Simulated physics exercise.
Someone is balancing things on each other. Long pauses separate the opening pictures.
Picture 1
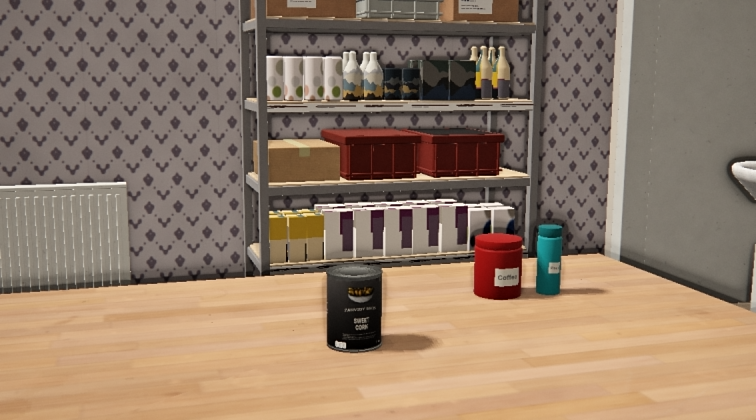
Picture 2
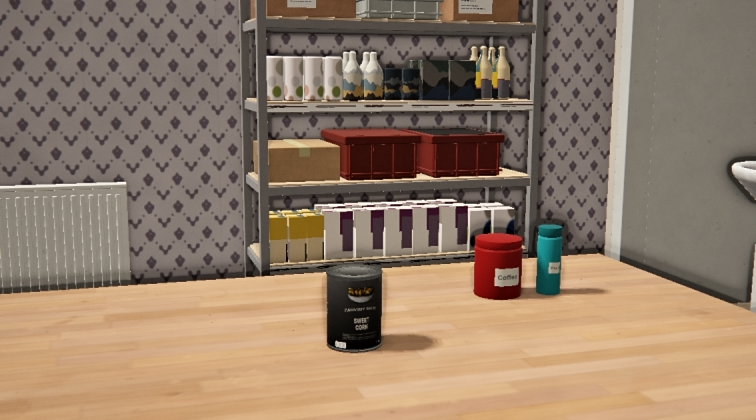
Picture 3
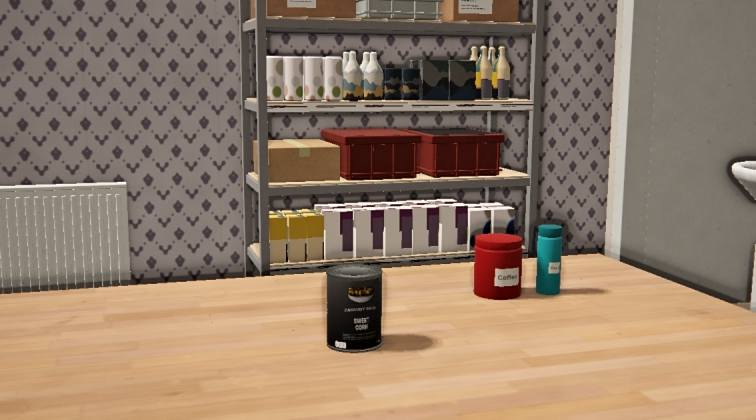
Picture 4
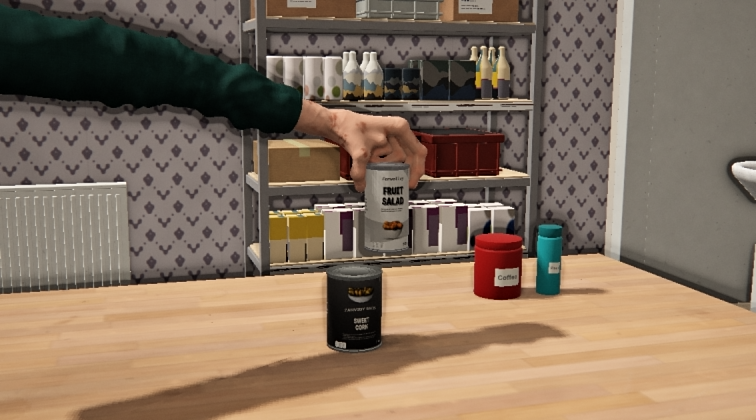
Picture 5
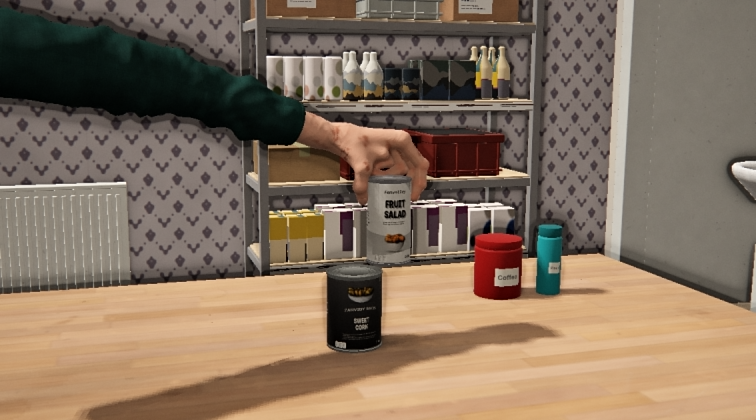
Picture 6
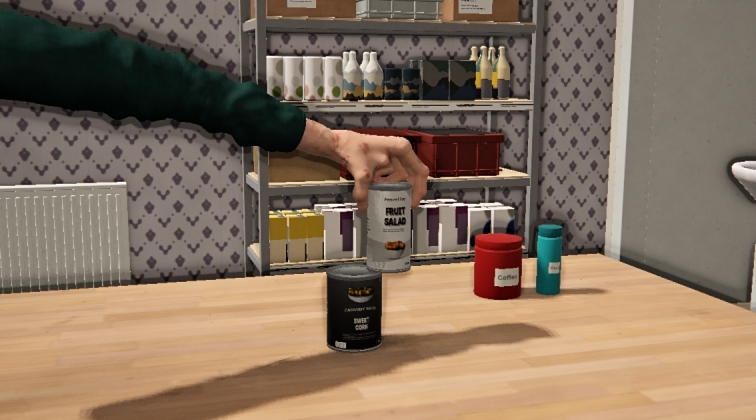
Hand in a dark green sleeve lowering a white fruit salad tin above a black tin on a wooden table.
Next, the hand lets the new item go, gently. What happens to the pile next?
I expect something will drop.
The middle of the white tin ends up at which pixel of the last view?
It ends up close to (465, 316).
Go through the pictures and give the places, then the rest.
In the first picture, the last thing is not in view yet; black tin (354, 308).
In the second picture, the last thing is not in view yet; turquoise shaker (549, 260).
In the third picture, the last thing is not in view yet; red jar (498, 266).
The fourth picture shows on its way; white tin (386, 207); black tin (354, 308).
The fifth picture shows on its way; white tin (389, 220); turquoise shaker (549, 260).
The sixth picture shows set down, still held; white tin (389, 227); red jar (498, 266).
Then, 0.40 s on from there, white tin now fallen.
Then, 0.50 s on from there, things are still on the move.
Then, 1.10 s on from there, nothing new.
In the end, fallen, white tin; the other 3 unmoved. At the end, from the last picture's camera, white tin near (466, 316). The pile comes apart.
